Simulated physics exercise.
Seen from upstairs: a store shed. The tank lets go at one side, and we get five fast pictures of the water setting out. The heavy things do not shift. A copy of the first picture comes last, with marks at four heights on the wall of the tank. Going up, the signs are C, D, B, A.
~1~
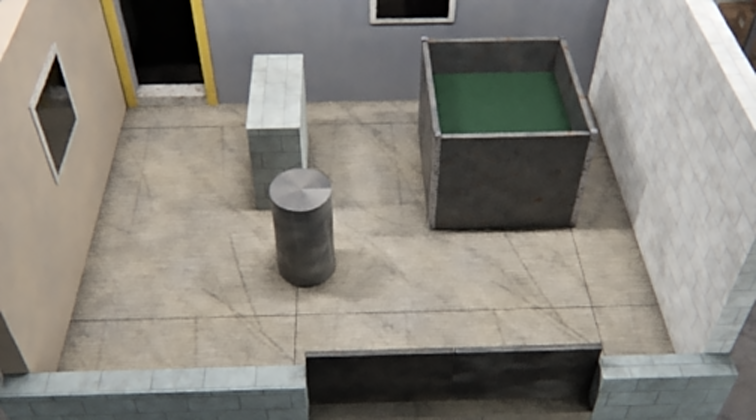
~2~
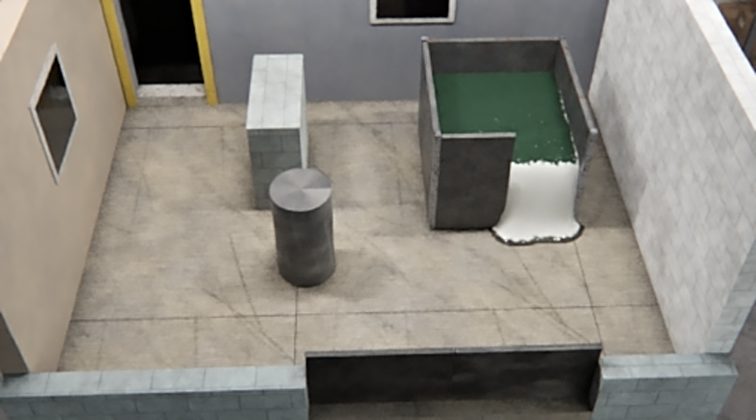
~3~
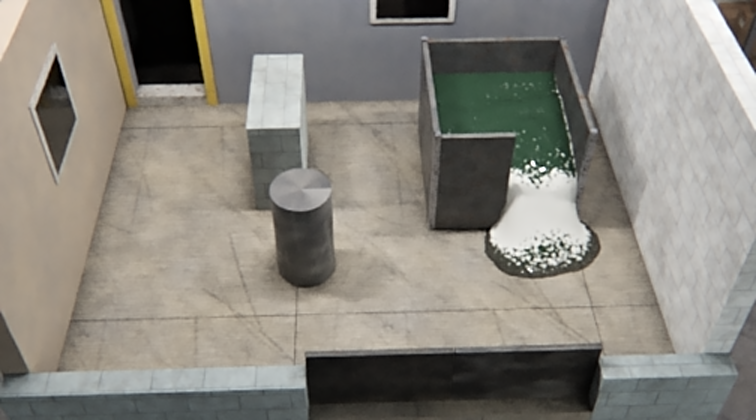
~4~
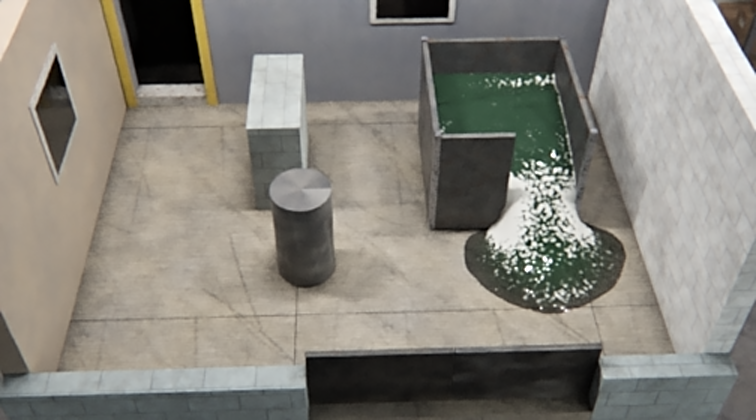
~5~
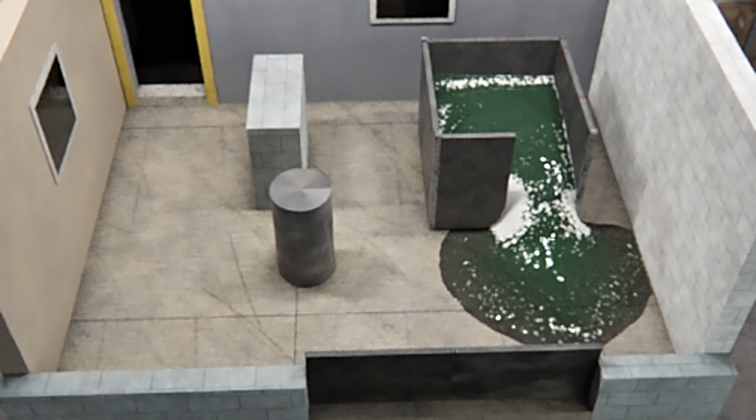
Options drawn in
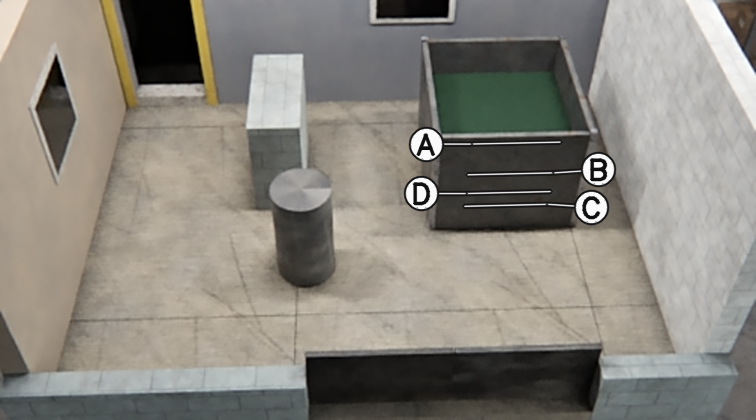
A store shed with a pale floor is seen from upstairs, looking down over its low front wall and dark shut gate. A grey cylinder and a pale block stand left of centre, a yellow-framed doorway is at the back left, and a dark tank of green water sits at right. The tank's front opens at its right side and water pours out, foaming white, then spreads across the floor in a widening dark-edged pool, while the camera stays still.
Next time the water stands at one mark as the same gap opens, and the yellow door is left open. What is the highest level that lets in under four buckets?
Go for B.
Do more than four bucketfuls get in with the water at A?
Yes, that goes wrong.
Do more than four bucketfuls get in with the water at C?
No, that is safe.
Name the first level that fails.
Here it is level A.
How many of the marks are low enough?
Three of the four.
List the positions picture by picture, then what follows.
In the first picture, water in the tank at rest, its middle at (500, 117); foot of the yellow doorway at (173, 105); shut gate at (453, 357).
In the second picture, 1 % of the ground under water, visible out to (500, 236).
In the third picture, 3 % of the ground under water, visible out to (506, 265).
In the fourth picture, 7 % of the ground under water, visible out to (537, 304).
In the fifth picture, 12 % of the ground under water, visible out to (522, 316).
In white, A at (515, 143); B at (511, 173); C at (506, 205); D at (508, 192); from the bottom up C, D, B, A.
With A, some 15 bucketfuls get in.
With B, a bucket or two gets in.
With C, nothing gets over.
With D, nothing gets over.
